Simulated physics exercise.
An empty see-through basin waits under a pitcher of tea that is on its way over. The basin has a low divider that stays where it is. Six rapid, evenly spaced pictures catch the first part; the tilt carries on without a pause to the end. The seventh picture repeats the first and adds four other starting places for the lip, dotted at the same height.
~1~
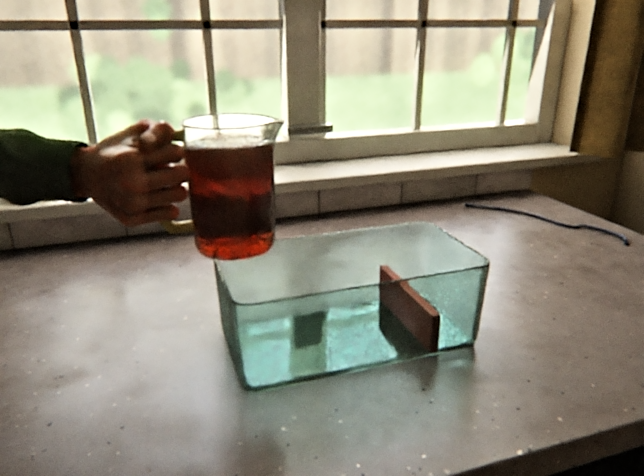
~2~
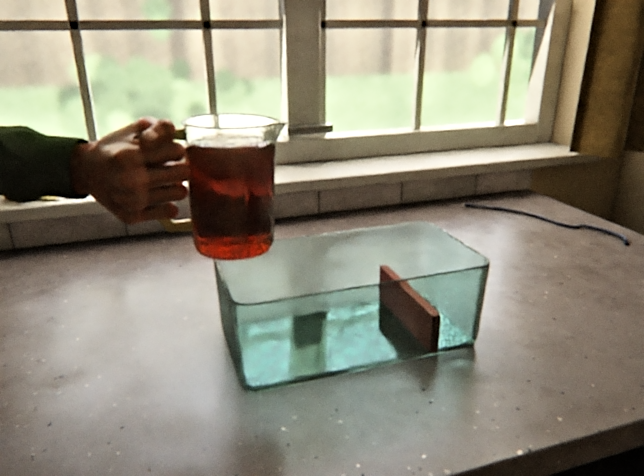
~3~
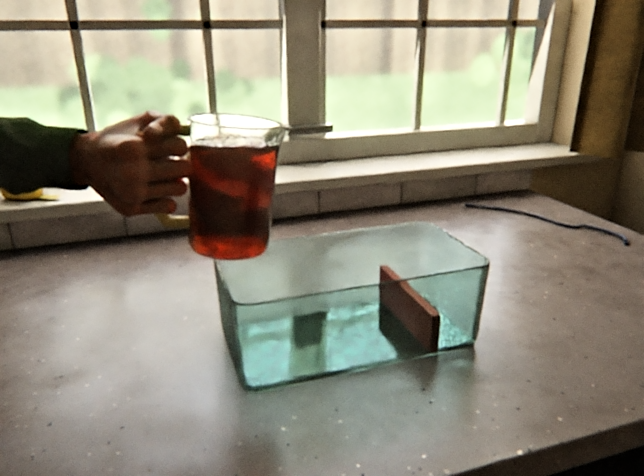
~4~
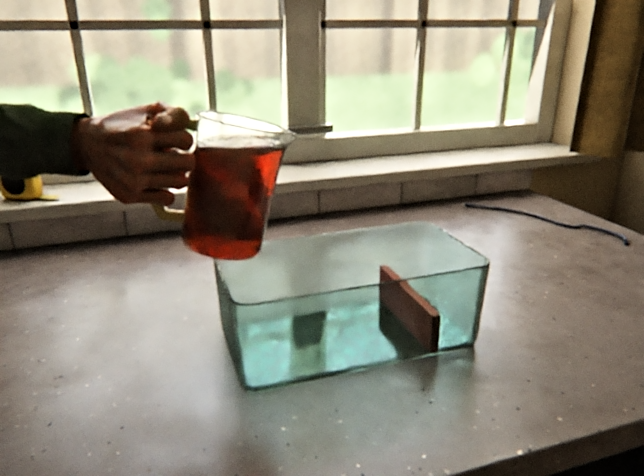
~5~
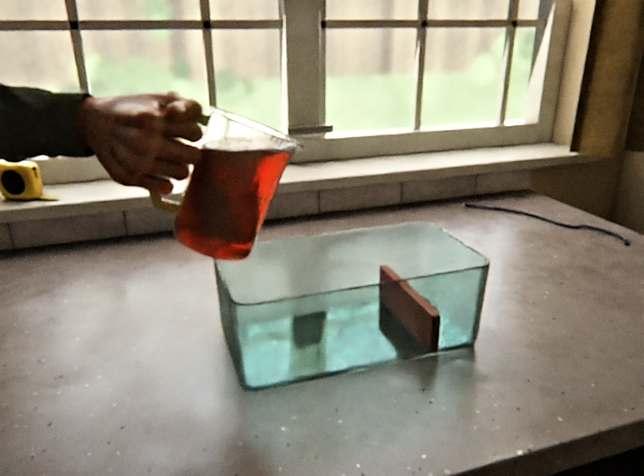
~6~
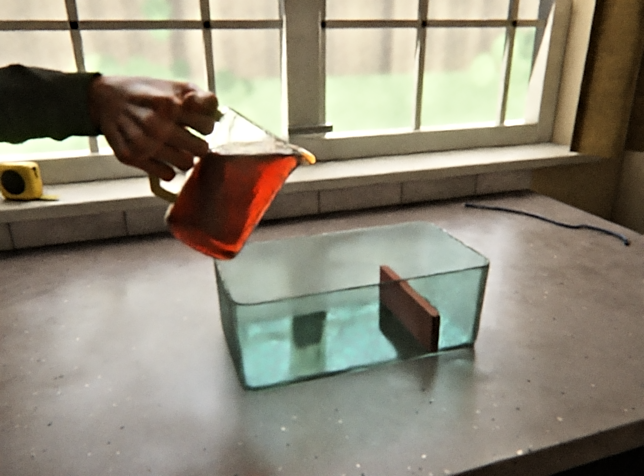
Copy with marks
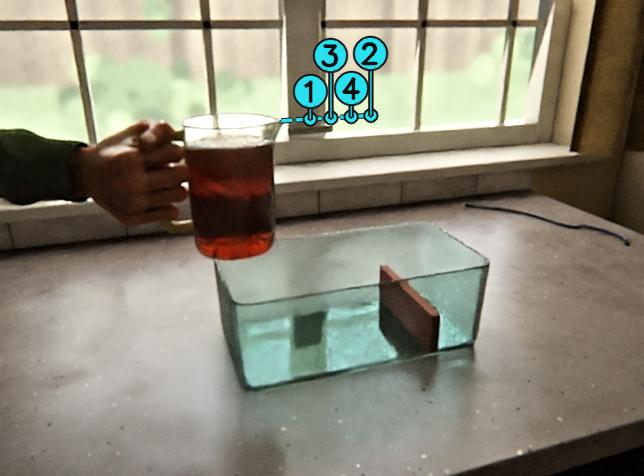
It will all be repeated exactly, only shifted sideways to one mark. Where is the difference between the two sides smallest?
Take 4.
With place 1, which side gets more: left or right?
The left side.
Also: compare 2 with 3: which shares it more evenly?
Here it is place 2.
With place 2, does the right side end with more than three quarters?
No, it does not.
On the marked copy, 1 at (310, 119); 2 at (370, 115); 3 at (330, 117); 4 at (351, 116).
With 1, about 93 % ends left of the wall and 5 % right of it; 3 % is lost outside.
With 2, about 34 % ends left of the wall and 63 % right of it; 3 % is lost outside.
With 3, about 95 % ends left of the wall and 3 % right of it.
With 4, about 46 % ends left of the wall and 52 % right of it.
